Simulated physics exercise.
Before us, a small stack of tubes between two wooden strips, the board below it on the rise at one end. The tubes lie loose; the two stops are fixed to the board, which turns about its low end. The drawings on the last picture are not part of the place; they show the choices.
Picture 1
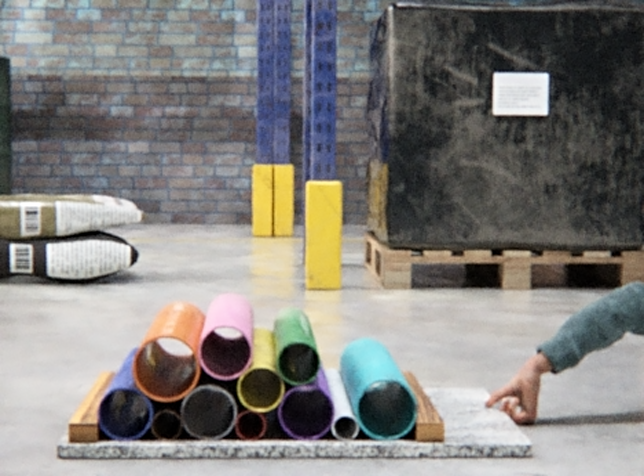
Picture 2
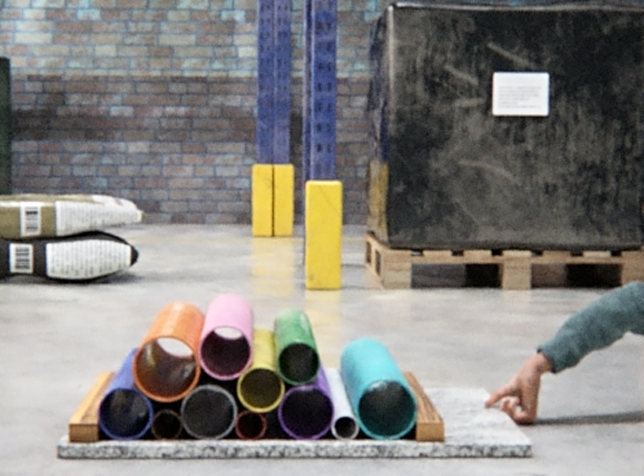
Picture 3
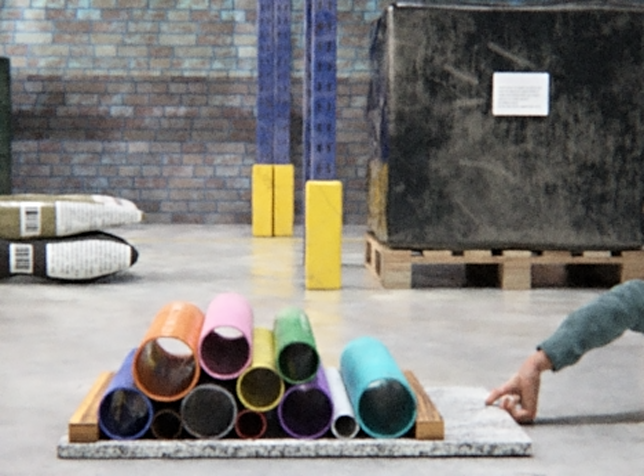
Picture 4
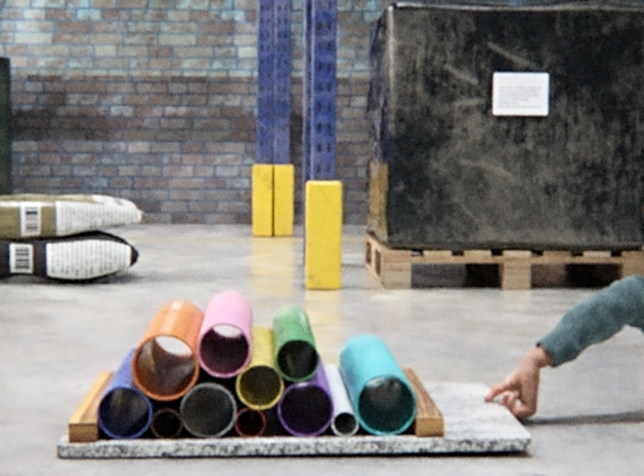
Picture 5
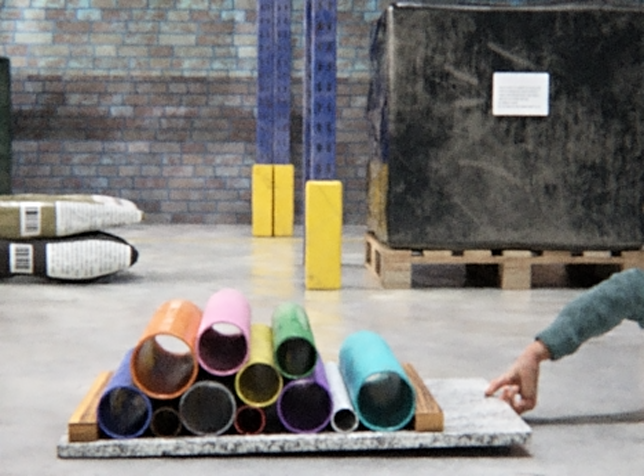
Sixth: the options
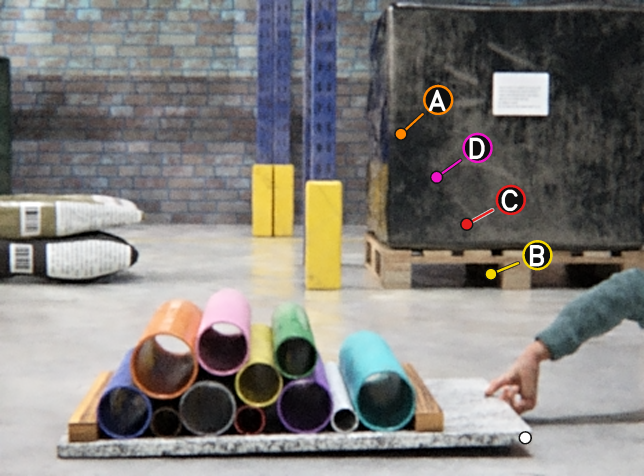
A loose stack of colourful tubes, orange and pink on top at the left, green and yellow beside them and turquoise at the right, sits between two wooden strips on a speckled board. Seen from the front in a warehouse, sacks lie at left and a black-wrapped pallet stands behind at right. A sleeved hand slightly raises the board's right end, the tubes keeping their arrangement, the camera still.
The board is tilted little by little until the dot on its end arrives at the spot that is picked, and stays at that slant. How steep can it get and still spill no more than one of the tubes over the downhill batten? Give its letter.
No higher than A.
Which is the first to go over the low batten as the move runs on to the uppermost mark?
The orange one.
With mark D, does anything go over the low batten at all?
At D: Yes.
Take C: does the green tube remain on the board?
Yes, with C.
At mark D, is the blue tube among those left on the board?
Yes.
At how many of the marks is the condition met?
Four of the four.
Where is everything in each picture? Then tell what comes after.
Yellow tube (261, 388); orange tube (166, 368); green tube (299, 363), in the first frame.
Green tube (299, 362); pink tube (226, 352), in the second frame.
Board (293, 409); white tube (345, 426); turquoise tube (386, 407); red tube (250, 425), in the third frame.
Board (293, 407); blue tube (124, 413); grey tube (208, 411); brown tube (166, 424), in the fourth frame.
Board (292, 404); blue tube (124, 412); brown tube (166, 422), in the fifth frame.
On the marked copy, A at (401, 134); B at (491, 274); C at (467, 224); D at (436, 177); the white dot at (525, 438).
With A. Early on, board at 22°.
Further on, board at 42°.
At the end, board at 43°, one over the low batten (orange).
As for the rest, B one over the low batten (orange); C one over the low batten (orange); D one over the low batten (orange).
